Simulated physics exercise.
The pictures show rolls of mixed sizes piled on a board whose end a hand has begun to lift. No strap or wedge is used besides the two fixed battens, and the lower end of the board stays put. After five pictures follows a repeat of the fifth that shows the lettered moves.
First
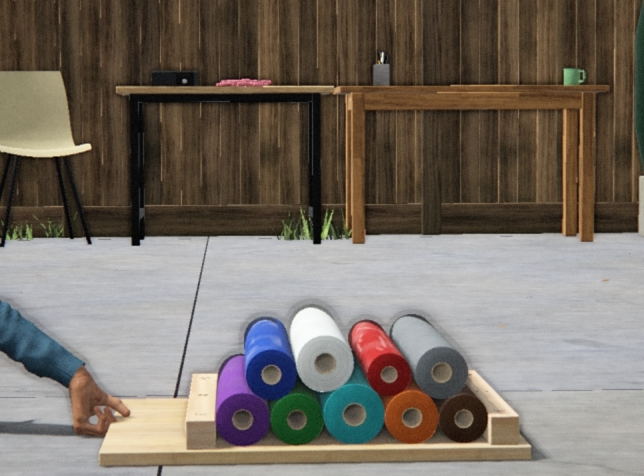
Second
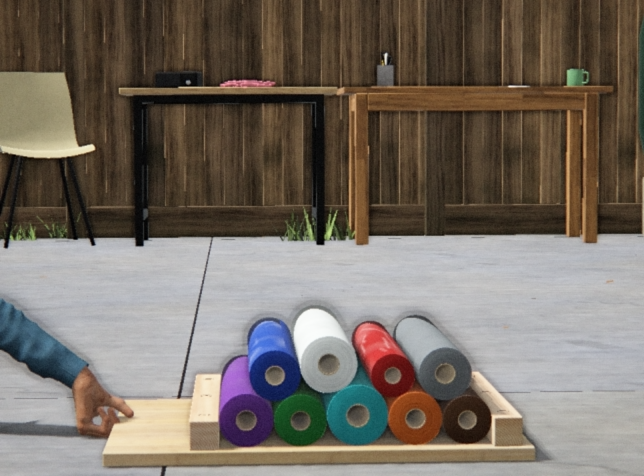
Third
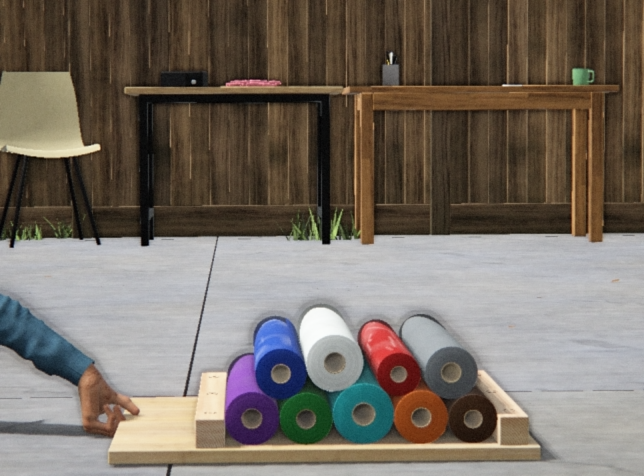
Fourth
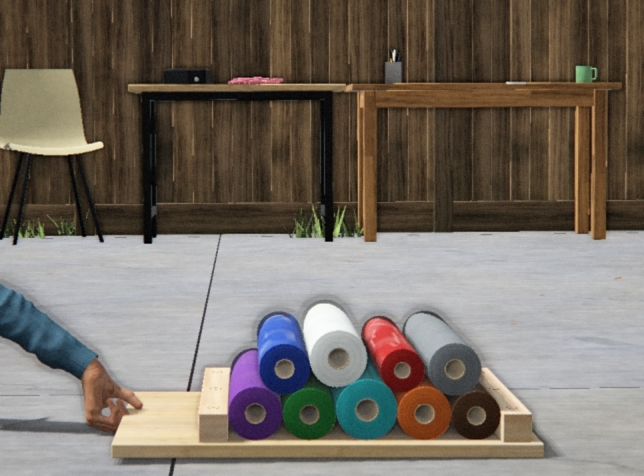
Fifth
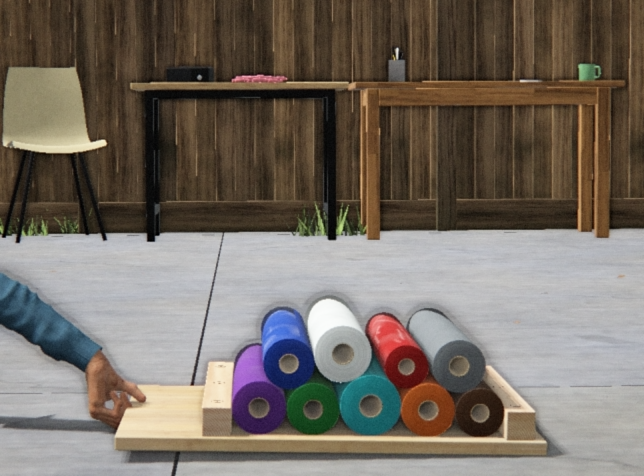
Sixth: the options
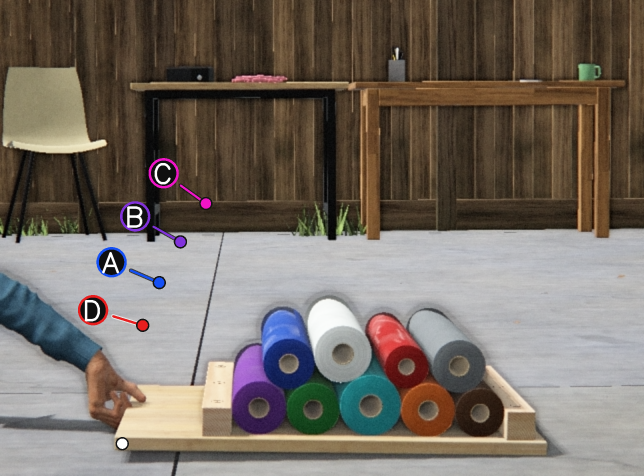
At first, a hand at the left grips the end of a wooden board holding nine coloured rolls stacked in two rows, with tables and a chair behind. The whole view then drifts slightly right, and the board's held end rises barely, if at all, while the rolls keep their places through the last moment.
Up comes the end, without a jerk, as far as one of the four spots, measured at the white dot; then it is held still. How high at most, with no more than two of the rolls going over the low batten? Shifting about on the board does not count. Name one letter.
The answer is mark A.
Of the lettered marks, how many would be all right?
Two of the four.
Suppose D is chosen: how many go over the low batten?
The count is none.
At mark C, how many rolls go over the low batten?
The count is four.
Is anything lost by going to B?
Yes.
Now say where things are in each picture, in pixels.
In the first frame, red roll (389, 375); blue roll (272, 374); grey roll (442, 372).
In the second frame, grey roll (445, 373); white roll (328, 364).
In the third frame, board (319, 413); purple roll (252, 418); orange roll (421, 417).
In the fourth frame, board (322, 409); purple roll (256, 413); green roll (309, 414).
In the fifth frame, board (325, 404); purple roll (259, 407); green roll (313, 409).
On the marked copy, A at (159, 283); B at (181, 242); C at (206, 204); D at (143, 325); the white dot at (122, 444).
Following A. Soon after the start, board at 15°.
Later, board at 24°.
In the end, board at 24°, none over the low batten.
As for the rest, B four over the low batten (red, blue, grey, white); C four over the low batten (red, blue, grey, white); D none over the low batten.
